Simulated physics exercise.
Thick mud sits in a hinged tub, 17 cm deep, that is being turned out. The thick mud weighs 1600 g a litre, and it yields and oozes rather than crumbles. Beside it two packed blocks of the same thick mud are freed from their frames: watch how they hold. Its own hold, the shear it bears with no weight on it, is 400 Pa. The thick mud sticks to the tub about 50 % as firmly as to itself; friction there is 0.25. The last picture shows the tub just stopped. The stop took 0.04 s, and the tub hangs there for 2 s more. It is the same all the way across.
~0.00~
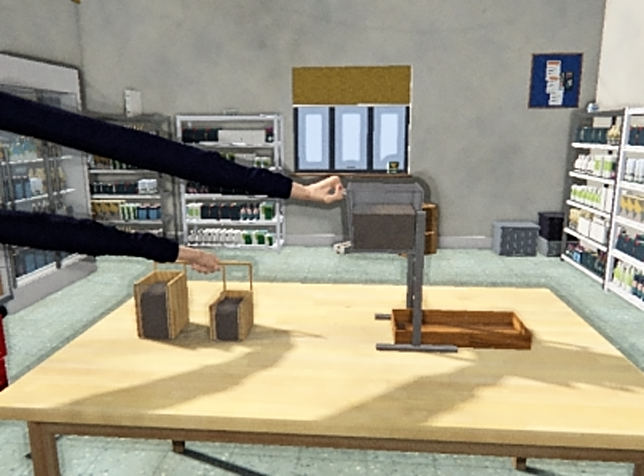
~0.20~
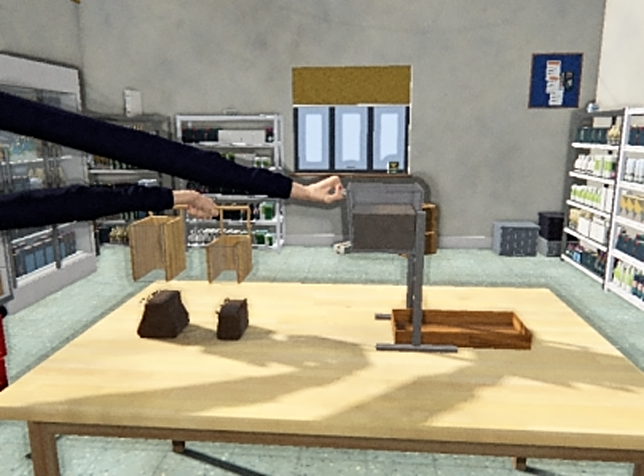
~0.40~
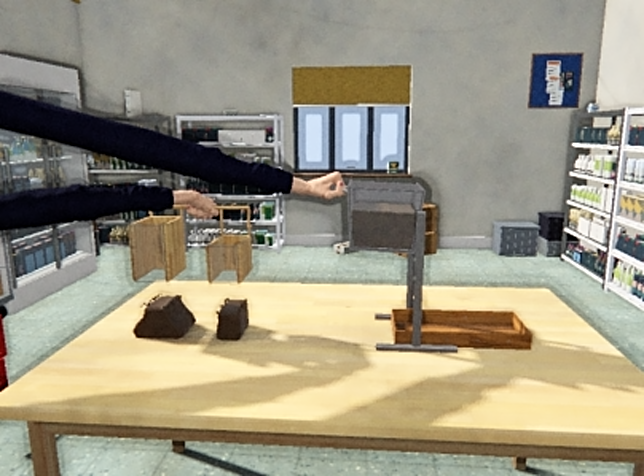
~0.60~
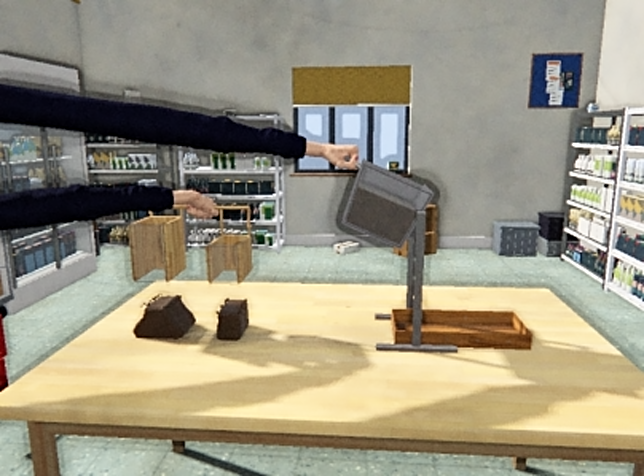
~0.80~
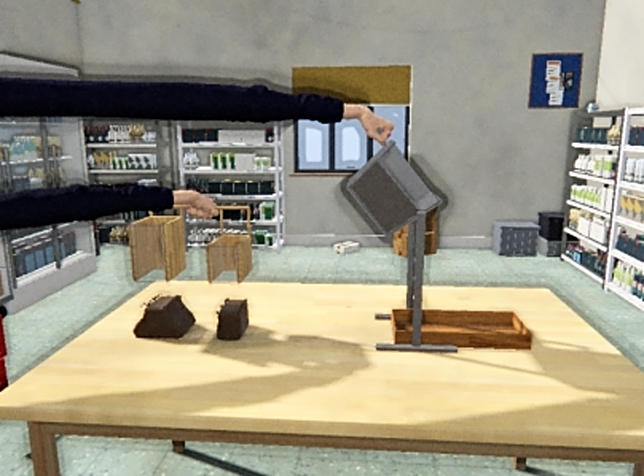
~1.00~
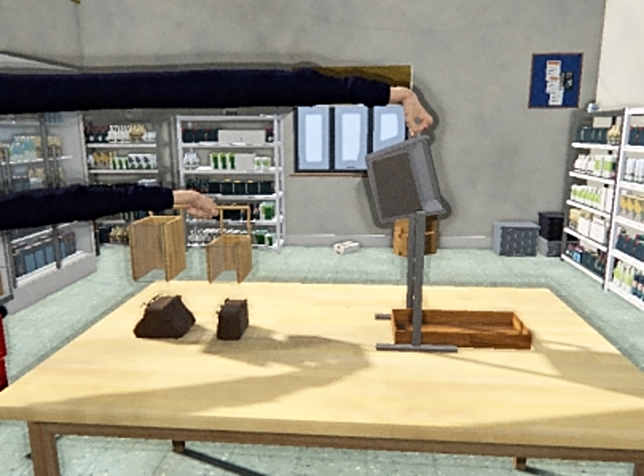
Two dark-sleeved arms reach in from the left over a pale wooden table in a grey-walled storeroom with stocked shelves and a yellow-blinded window, seen from a still, level view. On the table stand two light wooden forms around dark mud blocks, and a grey tub on a stand beside a reddish-brown tray. One hand lifts the forms, the larger block slumps, and the other hand tilts the tub steeply rightward.
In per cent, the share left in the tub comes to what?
The share left in the tub is near 98 %.
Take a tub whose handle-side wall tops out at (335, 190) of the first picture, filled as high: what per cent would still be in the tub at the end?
In that case some 65 per cent.
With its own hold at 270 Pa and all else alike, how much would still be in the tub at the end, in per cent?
Then about 75 %.
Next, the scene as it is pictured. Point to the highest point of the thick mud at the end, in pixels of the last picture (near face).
Near (432, 172).
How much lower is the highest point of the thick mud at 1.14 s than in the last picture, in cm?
Some 3 cm.
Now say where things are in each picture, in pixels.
In the first picture, handle-side rim at (349, 191), tilt 0 degrees; highest point of the thick mud at (409, 214); test blocks 15 cm, 9.6 cm high (left to right).
In the second picture, handle-side rim at (349, 191), tilt 0 degrees; highest point of the thick mud at (409, 214); test blocks 12 cm, 9.4 cm high (left to right).
In the third picture, handle-side rim at (351, 187), tilt 3 degrees; highest point of the thick mud at (354, 210); test blocks 10 cm, 9.3 cm high (left to right).
In the fourth picture, handle-side rim at (365, 164), tilt 24 degrees; highest point of the thick mud at (361, 188); test blocks 10 cm, 9.3 cm high (left to right).
In the fifth picture, handle-side rim at (396, 144), tilt 51 degrees; highest point of the thick mud at (380, 163); test blocks 10 cm, 9.3 cm high (left to right).
In the sixth picture, handle-side rim at (428, 139), tilt 75 degrees; highest point of the thick mud at (406, 152); test blocks 10 cm, 9.3 cm high (left to right).
By 1.14 s, the tub is at 75 degrees and holds 100 %.
By 1.31 s, the tub is at 75 degrees and holds 99 %.
By 1.48 s, the tub is at 75 degrees and holds 98 %.
By 1.65 s, the tub is at 75 degrees and holds 98 %.
By 3.00 s, at the end, the tub is at 75 degrees and holds 98 %.
